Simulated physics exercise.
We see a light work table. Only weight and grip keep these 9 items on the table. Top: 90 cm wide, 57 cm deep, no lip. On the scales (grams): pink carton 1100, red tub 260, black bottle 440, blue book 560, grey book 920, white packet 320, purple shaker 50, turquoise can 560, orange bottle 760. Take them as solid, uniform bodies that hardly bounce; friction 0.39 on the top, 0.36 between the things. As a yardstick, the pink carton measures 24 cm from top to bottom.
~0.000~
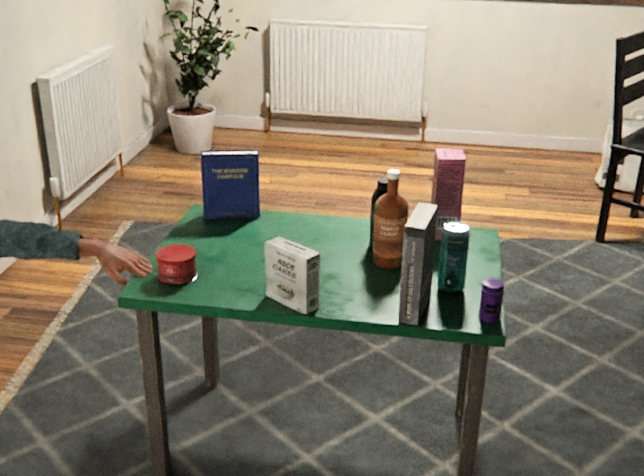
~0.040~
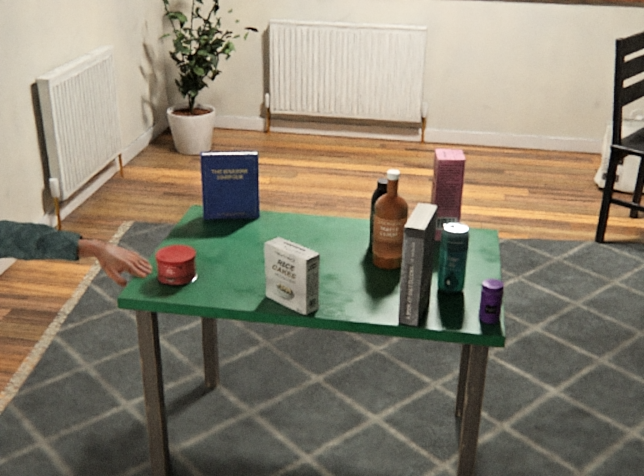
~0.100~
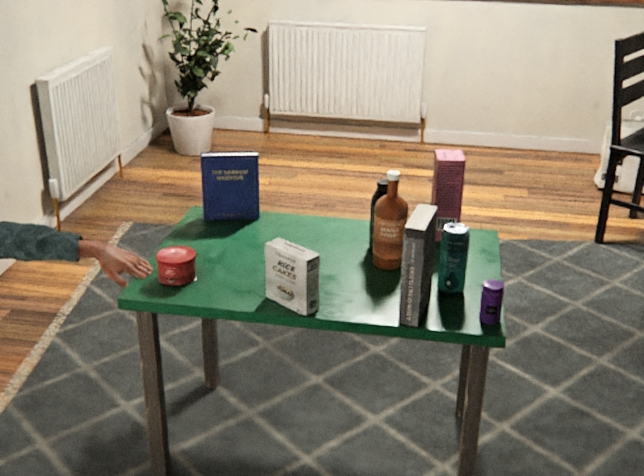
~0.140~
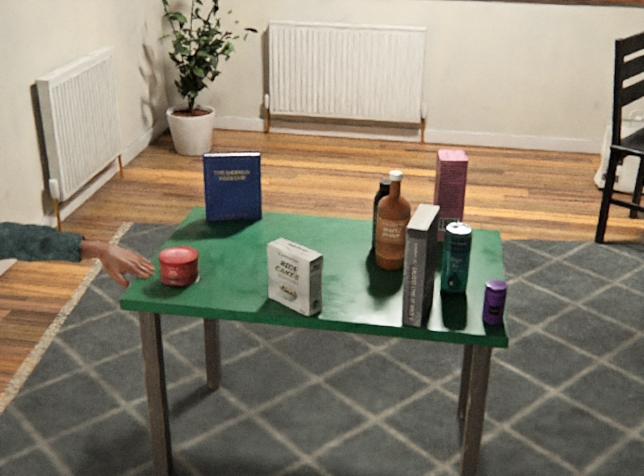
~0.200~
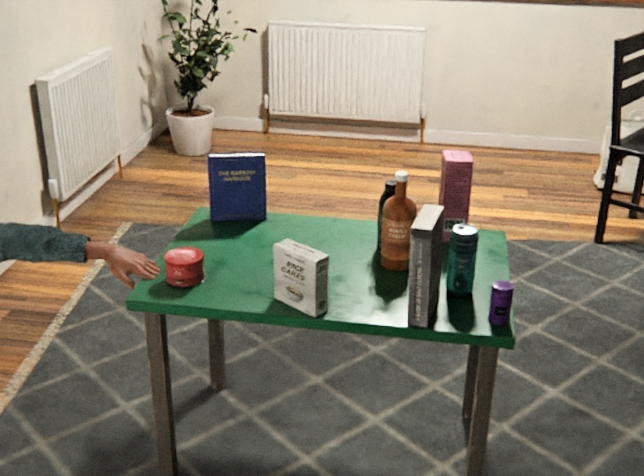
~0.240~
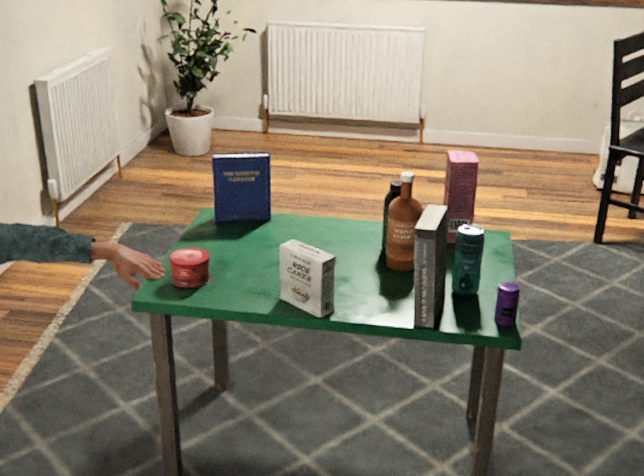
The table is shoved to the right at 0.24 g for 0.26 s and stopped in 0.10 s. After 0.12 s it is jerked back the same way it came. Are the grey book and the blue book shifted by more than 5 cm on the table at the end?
The grey book gets shifted; the blue book holds its spot.
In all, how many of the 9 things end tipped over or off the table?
That comes to 4.
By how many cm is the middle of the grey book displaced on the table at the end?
About 19 cm.
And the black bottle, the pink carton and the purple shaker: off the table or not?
The black bottle ends on the table; the pink carton finishes off the table; the purple shaker ends off the table.
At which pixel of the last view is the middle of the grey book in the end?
At about (487, 316).
After 0.74 s, table along by 7 cm; grey book leaning 61° near (500, 290); blue book slid 2 cm near (257, 189); pink carton leaning 39°.
After 0.94 s, pink carton and purple shaker now off the table; grey book on its side near (488, 315); black bottle leaning 14°.
After 1.14 s, grey book on its side near (487, 316); black bottle leaning 44°.
At rest (1.7 s), off the table, pink carton and purple shaker; tipped over on the table, black bottle and grey book; the other 5 in place, give or take 5 cm. In the last view, grey book near (487, 316), blue book near (229, 186).
